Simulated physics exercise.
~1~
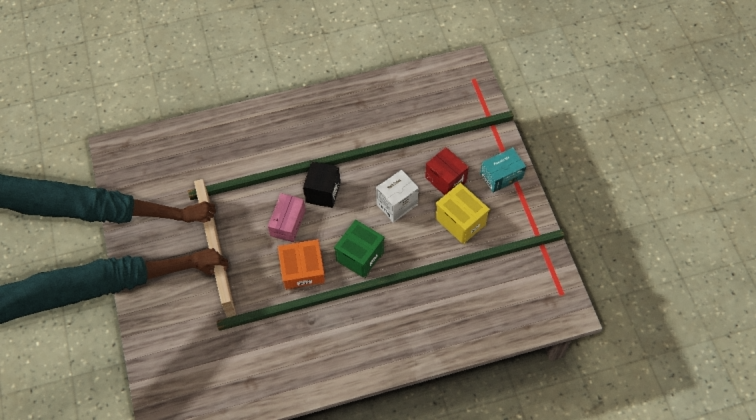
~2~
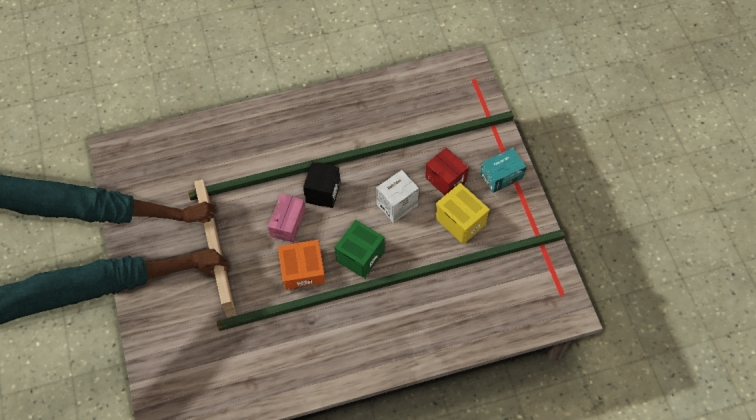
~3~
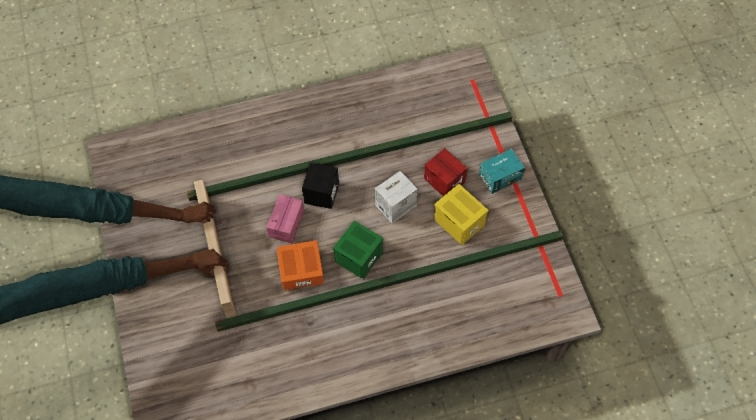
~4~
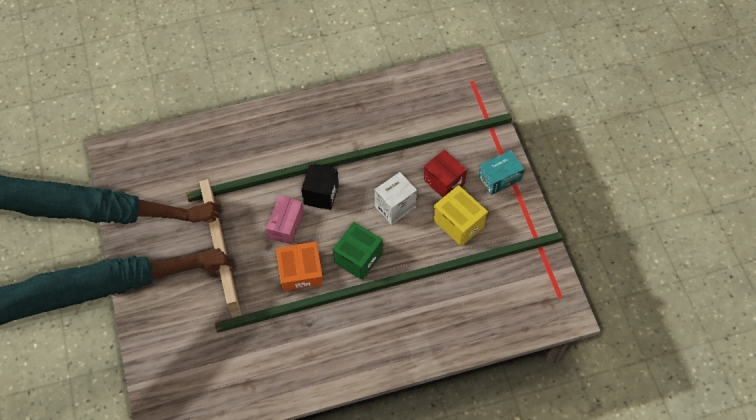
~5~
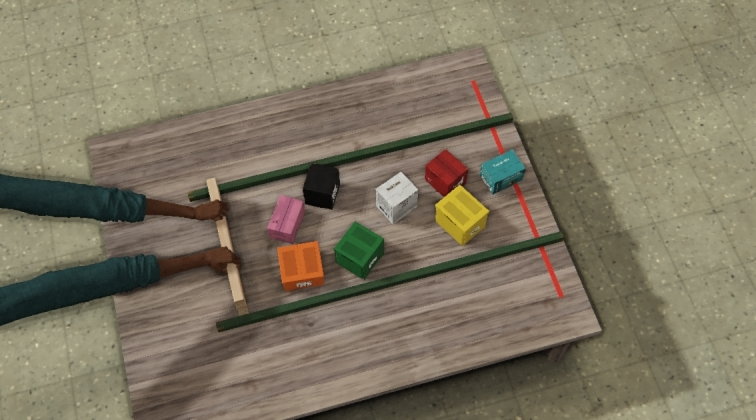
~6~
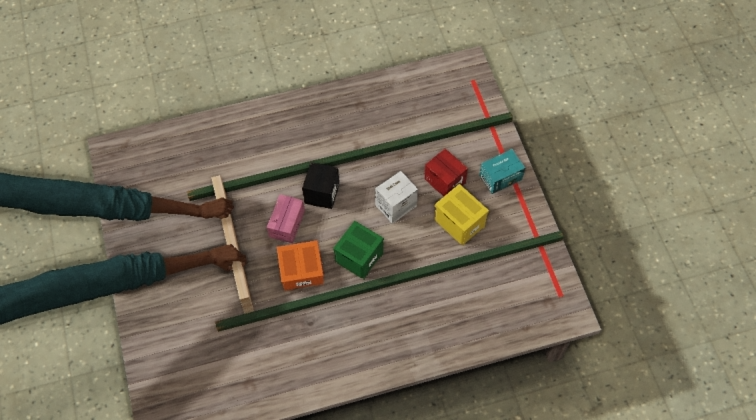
The clip opens on a wooden table where two hands hold a plank between two green rails, with eight coloured boxes spread out to its right and a red tape line near the far end. The hands then slide the plank slightly to the right, without touching the boxes, which stay still.
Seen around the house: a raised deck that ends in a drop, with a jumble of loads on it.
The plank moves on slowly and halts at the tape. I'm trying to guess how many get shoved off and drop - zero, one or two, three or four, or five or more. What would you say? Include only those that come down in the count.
I would say five or more.
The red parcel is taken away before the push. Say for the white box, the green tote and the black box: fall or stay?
Well, the white box drops down, the green tote drops down, and last of the three, the black box is safe.
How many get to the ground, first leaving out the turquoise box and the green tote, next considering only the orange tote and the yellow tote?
3, then 3.
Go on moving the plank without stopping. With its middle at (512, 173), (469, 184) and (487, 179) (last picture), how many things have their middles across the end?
5; 2; 3.
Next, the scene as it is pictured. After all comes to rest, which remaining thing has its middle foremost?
The orange tote.
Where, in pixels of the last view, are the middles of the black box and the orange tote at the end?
Final spots - black box (511, 128), orange tote (546, 203).
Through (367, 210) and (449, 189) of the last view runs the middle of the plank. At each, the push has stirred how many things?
At the first spot the count is 6, and at the second it is 8.
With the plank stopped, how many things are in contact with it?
The count in contact is 3.
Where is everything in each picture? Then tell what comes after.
The first frame shows turquoise box (503, 170); red parcel (447, 173); yellow tote (462, 214); plank (215, 248); tape (515, 180).
The second frame shows red parcel (447, 173); orange tote (302, 265).
The third frame shows yellow tote (460, 216); white box (396, 197).
The fourth frame shows turquoise box (501, 173); green tote (358, 252).
The fifth frame shows red parcel (446, 174); pink box (287, 220).
The sixth frame shows turquoise box (502, 172); red parcel (446, 174); yellow tote (461, 216); plank (232, 244); tape (514, 182).
Early on, none off yet; turquoise box at rest near (502, 172); red parcel at rest near (446, 174); yellow tote at rest near (461, 216).
A while later, none off yet; turquoise box travelled a little near (517, 159); red parcel travelled about its own width near (471, 160); yellow tote travelled about its own width near (515, 194).
Finally, the number that fall off is five or more; lost, green tote, white box, yellow tote, red parcel and turquoise box.
